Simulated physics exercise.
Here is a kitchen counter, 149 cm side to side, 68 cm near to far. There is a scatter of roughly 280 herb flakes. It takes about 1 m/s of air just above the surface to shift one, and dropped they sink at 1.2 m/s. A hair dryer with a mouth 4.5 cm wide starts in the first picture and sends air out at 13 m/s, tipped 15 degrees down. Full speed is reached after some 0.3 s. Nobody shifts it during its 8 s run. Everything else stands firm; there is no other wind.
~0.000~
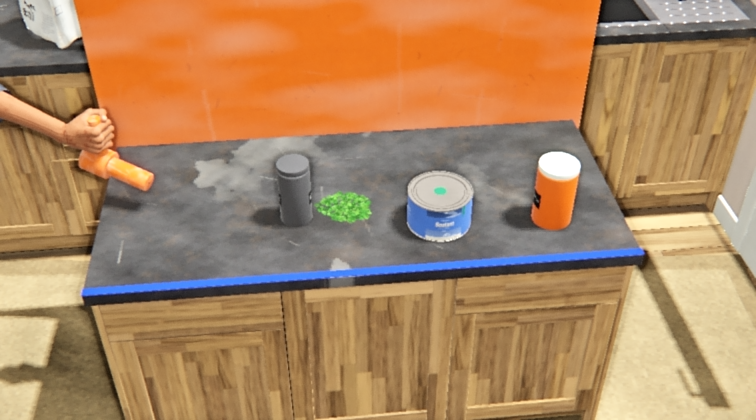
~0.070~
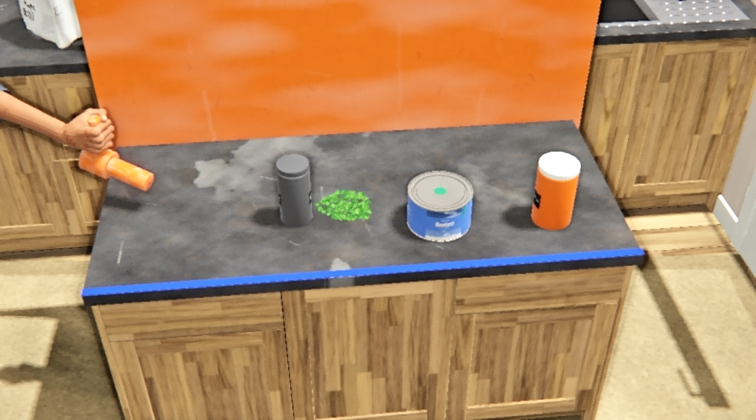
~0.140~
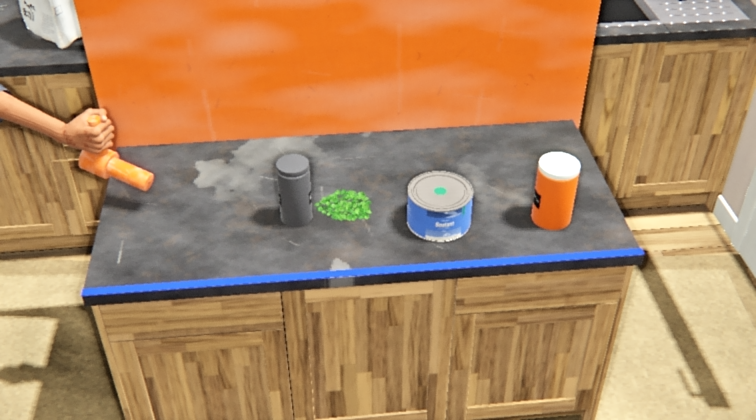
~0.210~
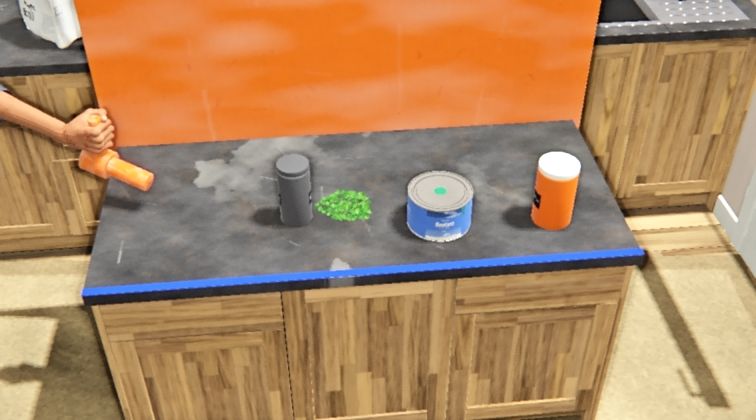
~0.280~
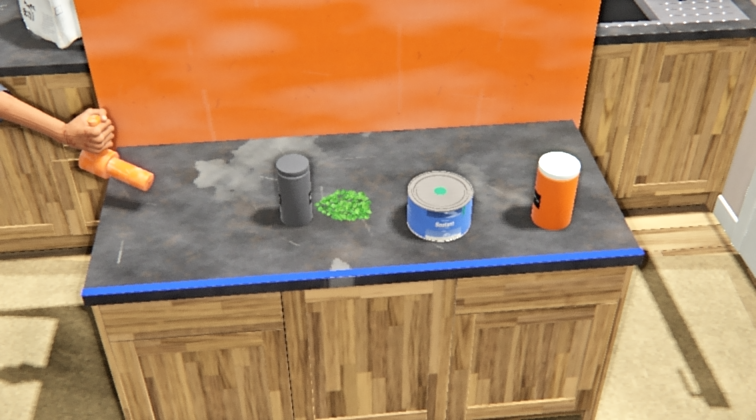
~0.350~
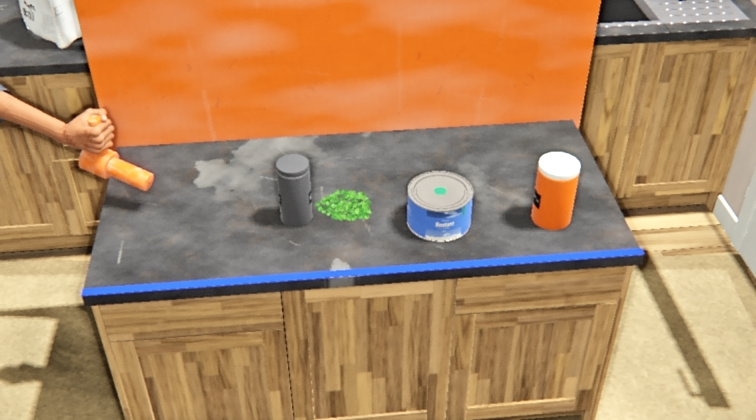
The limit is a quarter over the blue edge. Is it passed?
Answer: No.
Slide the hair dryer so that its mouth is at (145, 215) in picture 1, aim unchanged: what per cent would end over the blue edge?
It would be near 0 %.
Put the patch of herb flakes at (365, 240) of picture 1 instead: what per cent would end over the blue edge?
It would be near 50 %.
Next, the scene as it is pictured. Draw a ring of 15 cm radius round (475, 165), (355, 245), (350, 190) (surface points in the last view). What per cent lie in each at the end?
In turn about 15 %, 40 %, 60 %.
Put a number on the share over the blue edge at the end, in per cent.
About 0 %.
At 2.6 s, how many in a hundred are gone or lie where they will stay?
Some 25 per cent.
After 1.6 s, 0 % are over the blue edge; the middle of those still in play is near (363, 206); 18 % have settled or left.
After 2.6 s, 0 % are over the blue edge; the middle of those still in play is near (364, 207); 24 % have settled or left.
After 4.4 s, 0 % are over the blue edge; the middle of those still in play is near (364, 207); 34 % have settled or left.
After 8.0 s, at the end, 0 % are over the blue edge; the middle of those still in play is near (369, 205).
